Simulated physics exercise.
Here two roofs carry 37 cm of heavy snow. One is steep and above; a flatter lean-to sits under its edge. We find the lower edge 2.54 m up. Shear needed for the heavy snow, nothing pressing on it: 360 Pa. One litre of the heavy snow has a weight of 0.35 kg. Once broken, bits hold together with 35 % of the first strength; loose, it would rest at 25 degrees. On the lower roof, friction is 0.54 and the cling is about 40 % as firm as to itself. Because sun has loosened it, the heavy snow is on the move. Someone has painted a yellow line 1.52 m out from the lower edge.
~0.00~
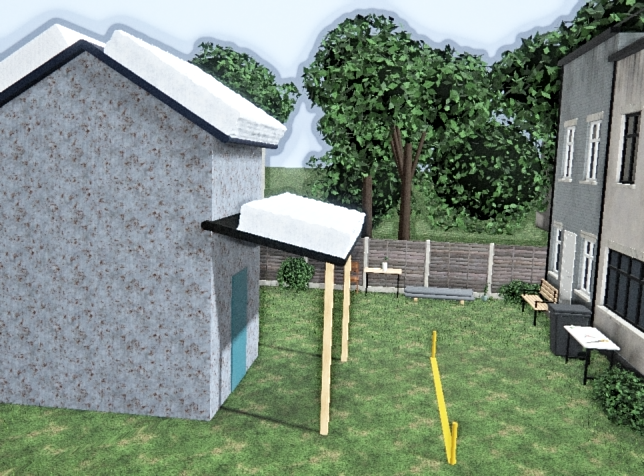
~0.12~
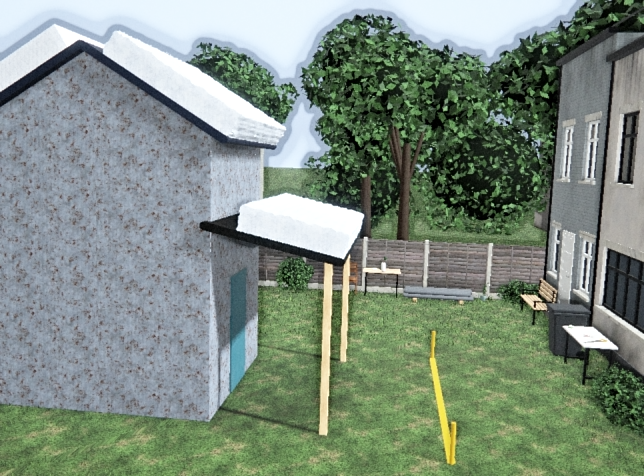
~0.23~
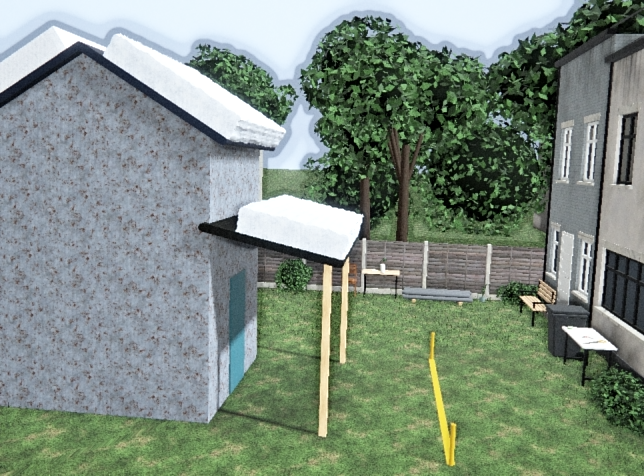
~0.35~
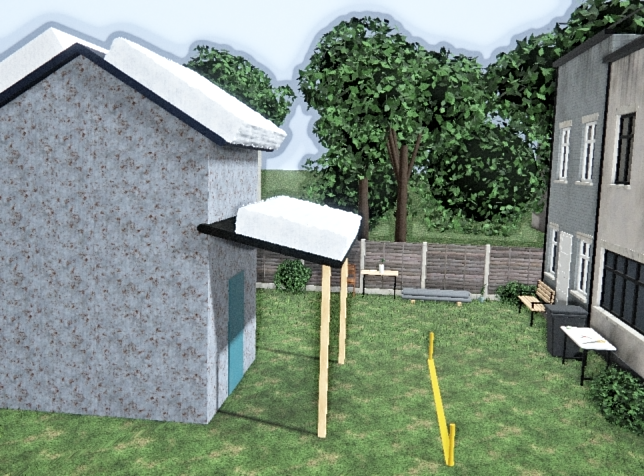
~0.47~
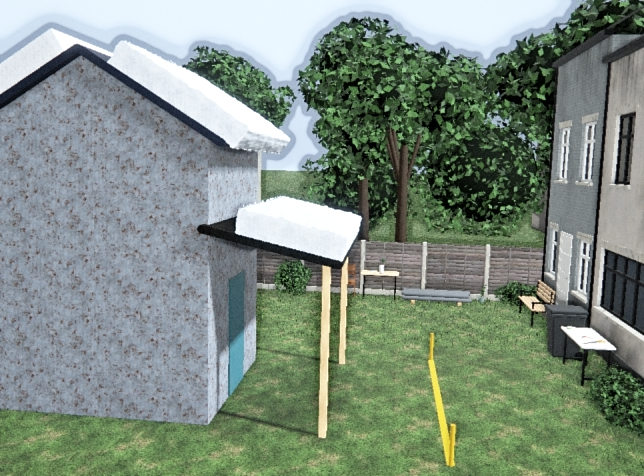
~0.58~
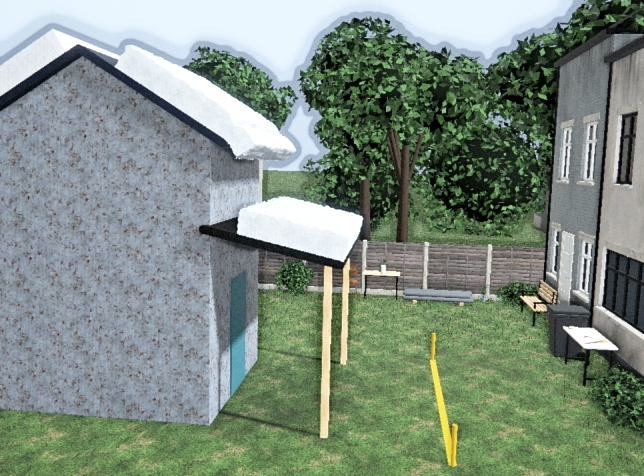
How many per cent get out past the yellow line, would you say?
I would say 25 percent.
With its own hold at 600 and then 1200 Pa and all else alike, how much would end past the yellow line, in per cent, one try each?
18 %, then 2 %.
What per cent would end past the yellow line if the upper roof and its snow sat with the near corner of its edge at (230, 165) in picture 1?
I'd put it at close to 14 percent.
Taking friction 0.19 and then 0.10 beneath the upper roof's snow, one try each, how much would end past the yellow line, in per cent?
First try 40 per cent, second try 45 per cent.
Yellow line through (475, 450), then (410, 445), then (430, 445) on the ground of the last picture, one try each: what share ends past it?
The three tries give 20 %, 35 % and 30 % in turn.
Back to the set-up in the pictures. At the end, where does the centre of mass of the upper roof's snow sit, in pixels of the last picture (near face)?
The spot is somewhere around (403, 356).
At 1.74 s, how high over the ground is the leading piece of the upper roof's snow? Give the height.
Somewhere around 3.0 metres, I'd say.
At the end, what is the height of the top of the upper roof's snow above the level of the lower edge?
0.8 m.
After 1.11 s, none is below the lower edge and 0 % is past the line.
After 1.74 s, none is below the lower edge and 0 % is past the line.
After 2.37 s, 36 % is below the lower edge and 0 % is past the line.
After 3.00 s, 53 % is below the lower edge and 24 % is past the line.
After 4.00 s, 54 % is below the lower edge and 25 % is past the line.
